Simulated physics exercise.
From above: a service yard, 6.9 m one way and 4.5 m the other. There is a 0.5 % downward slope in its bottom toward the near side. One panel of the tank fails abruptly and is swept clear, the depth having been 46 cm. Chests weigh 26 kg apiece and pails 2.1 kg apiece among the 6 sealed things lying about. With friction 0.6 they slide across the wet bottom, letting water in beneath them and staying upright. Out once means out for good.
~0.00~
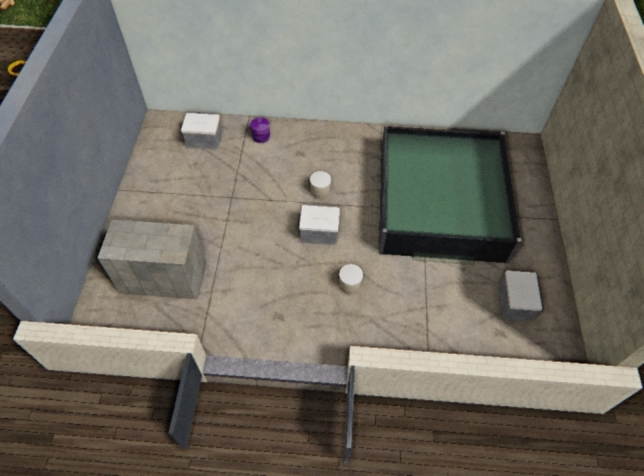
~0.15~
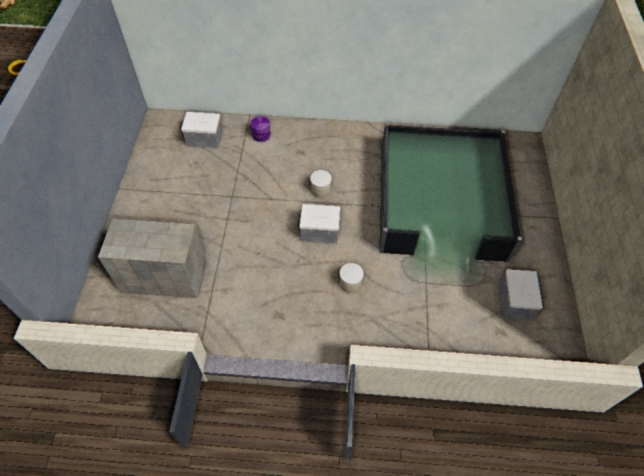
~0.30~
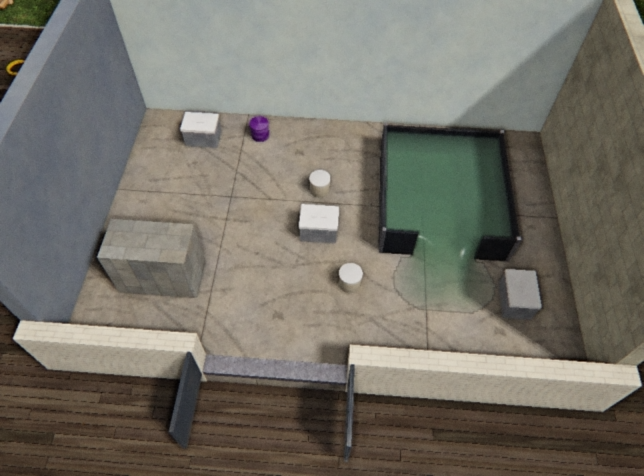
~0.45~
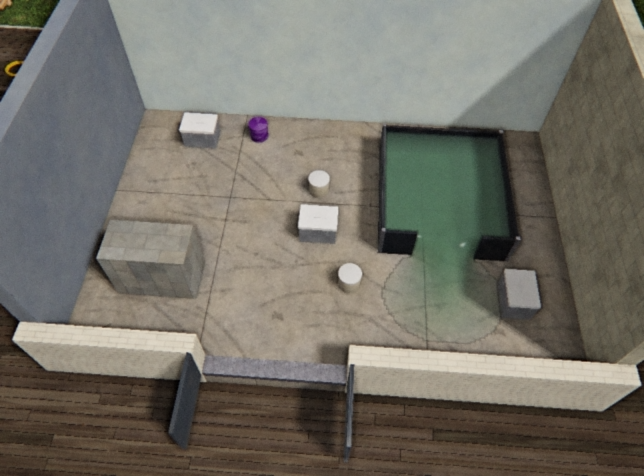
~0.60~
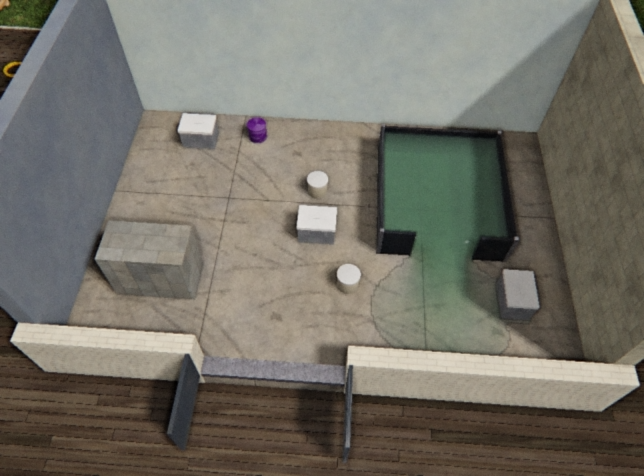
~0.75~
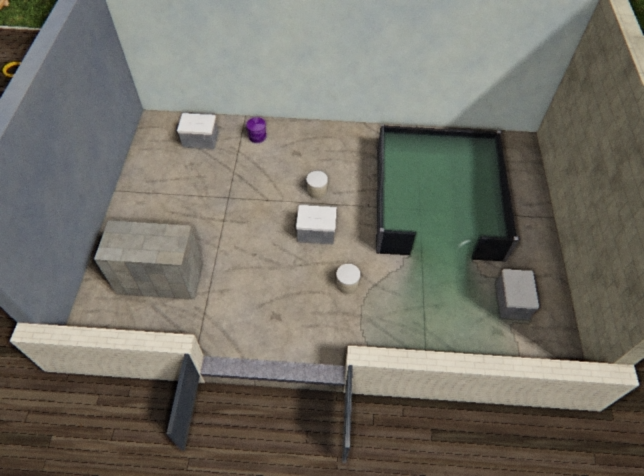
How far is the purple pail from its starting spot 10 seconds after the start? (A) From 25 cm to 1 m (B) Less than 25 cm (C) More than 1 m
From 25 cm to 1 m.
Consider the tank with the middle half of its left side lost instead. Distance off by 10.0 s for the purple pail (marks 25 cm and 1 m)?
What happens next is that the purple pail gets swept a long way.
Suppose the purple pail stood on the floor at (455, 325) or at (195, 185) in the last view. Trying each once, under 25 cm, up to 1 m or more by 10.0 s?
Run one, it gets swept far; run two, it gets moved partway.
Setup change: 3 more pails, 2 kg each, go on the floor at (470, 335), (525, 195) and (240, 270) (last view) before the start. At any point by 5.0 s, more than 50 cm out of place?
Going through them in the order asked, they come out clear of the mark, clear of the mark and clear of the mark.
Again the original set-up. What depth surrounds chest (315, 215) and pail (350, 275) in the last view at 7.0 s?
About 1 and 2 cm.
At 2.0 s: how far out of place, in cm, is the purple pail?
Displacement near 0 cm.
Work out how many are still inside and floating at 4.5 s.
0 of them.
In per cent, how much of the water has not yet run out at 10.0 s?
Roughly 88 percent.
After 2.0 s the purple pail is near (256, 124), 0.0 m from its start, aground; 0 of 6 are out; 0 afloat.
After 4.5 s the purple pail is near (256, 124), 0.0 m from its start, aground; 0 of 6 are out; 0 afloat.
After 7.0 s the purple pail is near (256, 124), 0.0 m from its start, aground; 0 of 6 are out; 0 afloat.
After 10.0 s the purple pail is near (230, 118), 0.4 m from its start, afloat; 0 of 6 are out; 1 afloat.
